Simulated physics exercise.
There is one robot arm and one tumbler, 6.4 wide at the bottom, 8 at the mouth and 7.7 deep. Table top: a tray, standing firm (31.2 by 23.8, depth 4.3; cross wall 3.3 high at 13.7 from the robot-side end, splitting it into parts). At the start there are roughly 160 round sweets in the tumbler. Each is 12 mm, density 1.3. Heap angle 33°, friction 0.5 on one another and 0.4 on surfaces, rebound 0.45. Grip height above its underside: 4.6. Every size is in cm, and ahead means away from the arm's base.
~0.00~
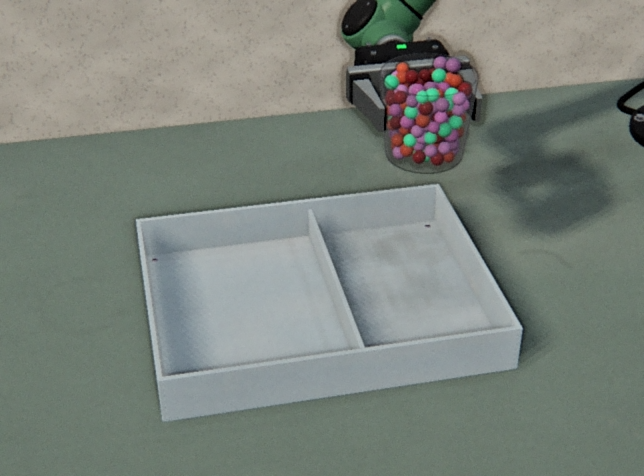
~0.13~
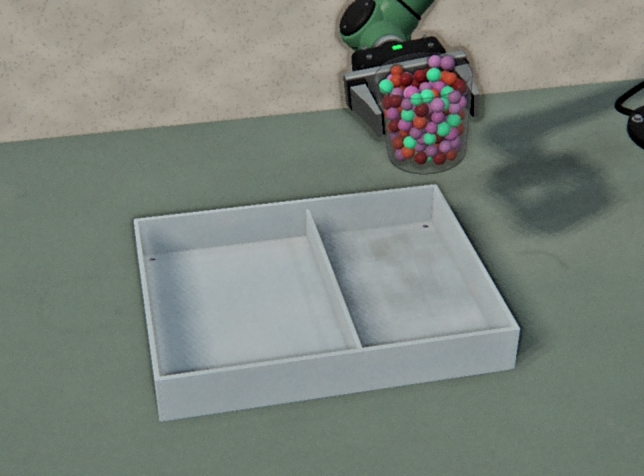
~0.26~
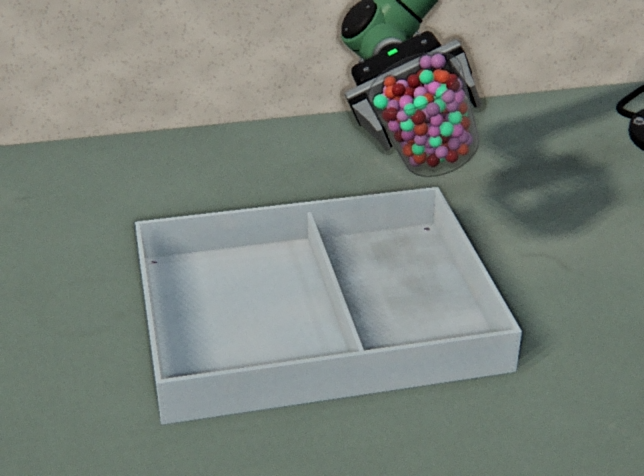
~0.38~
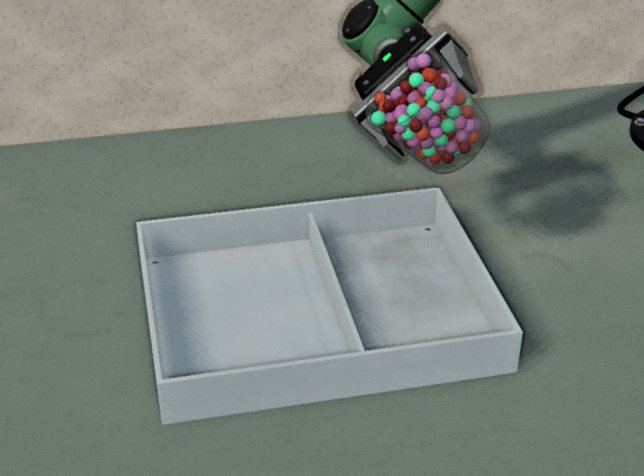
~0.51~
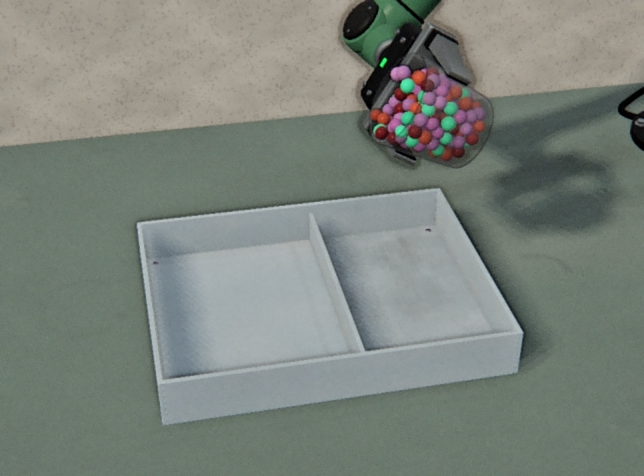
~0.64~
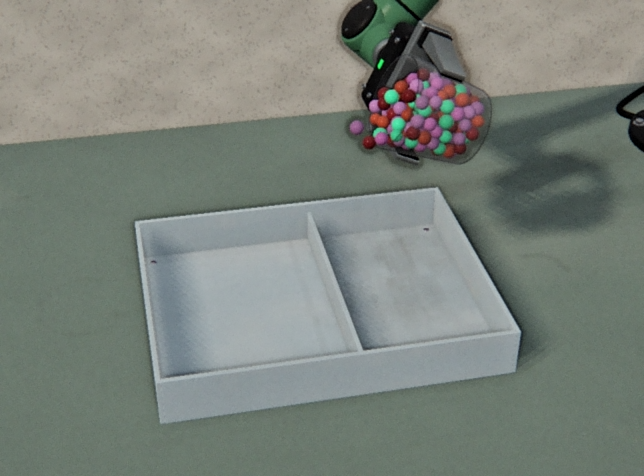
A robot arm held a clear tumbler full of small, colorful round sweets behind an empty divided tray, then steadily tilted it over to the left until the sweets bunched at its mouth.
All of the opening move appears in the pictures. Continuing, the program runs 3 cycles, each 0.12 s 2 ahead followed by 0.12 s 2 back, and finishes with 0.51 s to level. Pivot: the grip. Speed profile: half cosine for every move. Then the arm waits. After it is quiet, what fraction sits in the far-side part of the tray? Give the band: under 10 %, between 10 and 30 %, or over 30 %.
Band: Between 10 and 30 %.
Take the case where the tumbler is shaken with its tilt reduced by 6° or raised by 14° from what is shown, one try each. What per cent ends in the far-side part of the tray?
About 15 per cent for the first try and 35 per cent for the second.
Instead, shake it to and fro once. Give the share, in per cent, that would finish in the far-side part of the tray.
It would be near 10 per cent.
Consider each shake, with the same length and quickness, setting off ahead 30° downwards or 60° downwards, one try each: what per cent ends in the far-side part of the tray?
You'd get some 15 per cent with the first setting and some 10 per cent with the second.
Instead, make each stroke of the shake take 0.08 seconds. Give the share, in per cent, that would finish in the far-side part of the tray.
It would be near 40 per cent.
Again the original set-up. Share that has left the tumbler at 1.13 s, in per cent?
About 25 per cent so far.
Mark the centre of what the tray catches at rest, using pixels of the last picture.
Centre estimate: Around (299, 307).
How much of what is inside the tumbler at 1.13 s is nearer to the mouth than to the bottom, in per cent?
I'd guess about 50 percent of it.
After 1.13 s, tilted 65° forward, highest piece 22 above the table; 125 in the tumbler, 18 in the far-side part, 8 in the robot-side part, 13 in flight or on a rim.
After 1.62 s, tilted 31° forward, highest piece 23 above the table; 115 in the tumbler, 33 in the far-side part, 16 in the robot-side part.
After 2.07 s, level, highest piece 24 above the table; 115 in the tumbler, 33 in the far-side part, 16 in the robot-side part.
After 3.12 s, level, highest piece 24 above the table; 115 in the tumbler, 33 in the far-side part, 16 in the robot-side part.
In the end, 115 in the tumbler, 33 in the far-side part, 16 in the robot-side part. That is 20 % in the far-side part of the tray.
